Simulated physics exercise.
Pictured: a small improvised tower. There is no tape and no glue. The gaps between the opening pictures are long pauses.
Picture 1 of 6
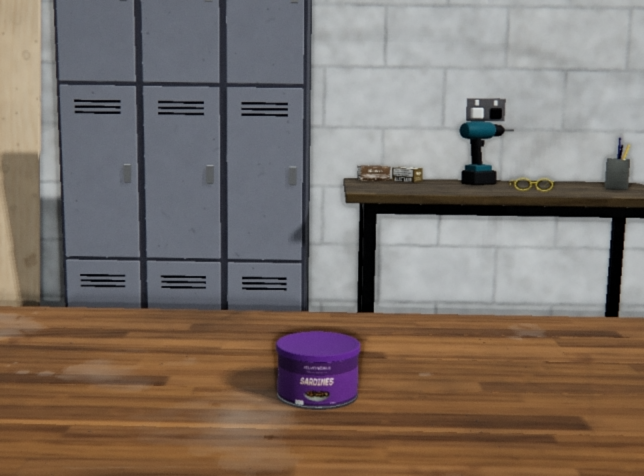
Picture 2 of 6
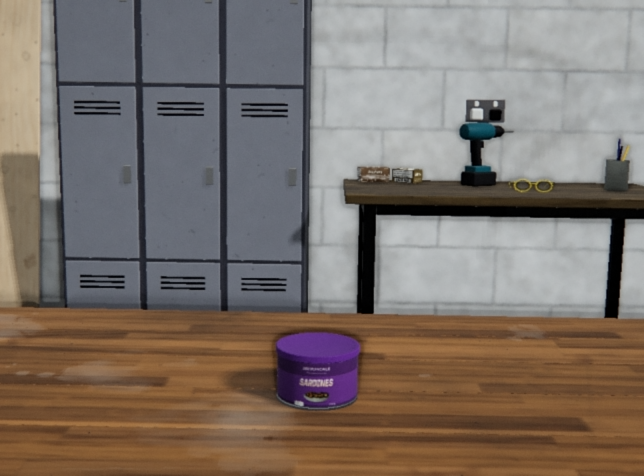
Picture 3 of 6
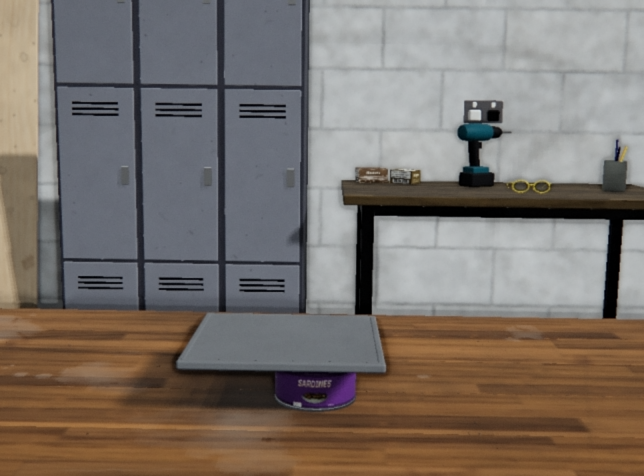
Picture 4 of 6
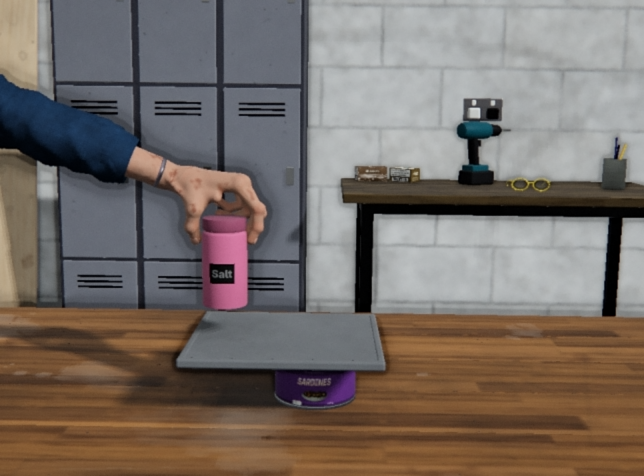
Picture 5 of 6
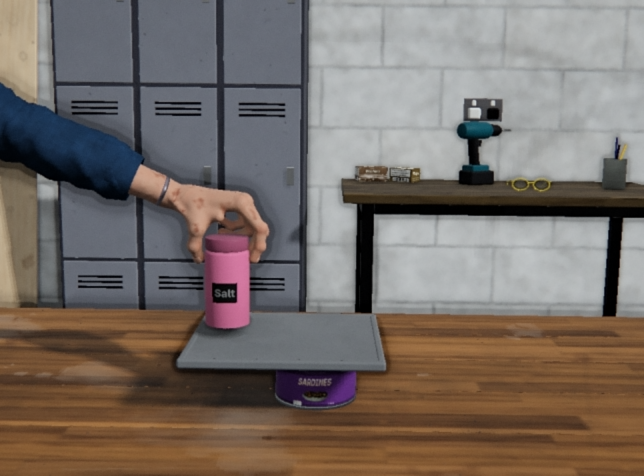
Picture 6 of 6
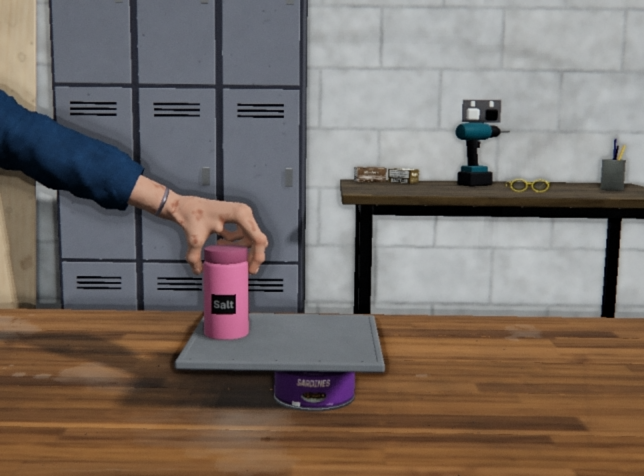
On a wooden tabletop in front of grey lockers, a purple tin sits alone before a flat grey lid appears on top of it. A hand then lowers a pink salt jar onto the lid's left side and keeps holding it.
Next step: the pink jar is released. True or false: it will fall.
True.
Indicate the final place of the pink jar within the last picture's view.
Roughly pixel (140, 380) in the last picture.
Then, 0.30 s later than the last frame, pink jar now fallen; grey lid tilted by 31°.
Then, 0.40 s later than the last frame, grey lid tilted by 43°.
Then, 0.50 s later than the last frame, grey lid tilted by 26°.
Then, 1.00 s later than the last frame, nothing new.
When it is over, fallen, pink jar; the other 2 as before. End places, in pixels of the last picture, pink jar near (140, 379). The stack loses its balance.
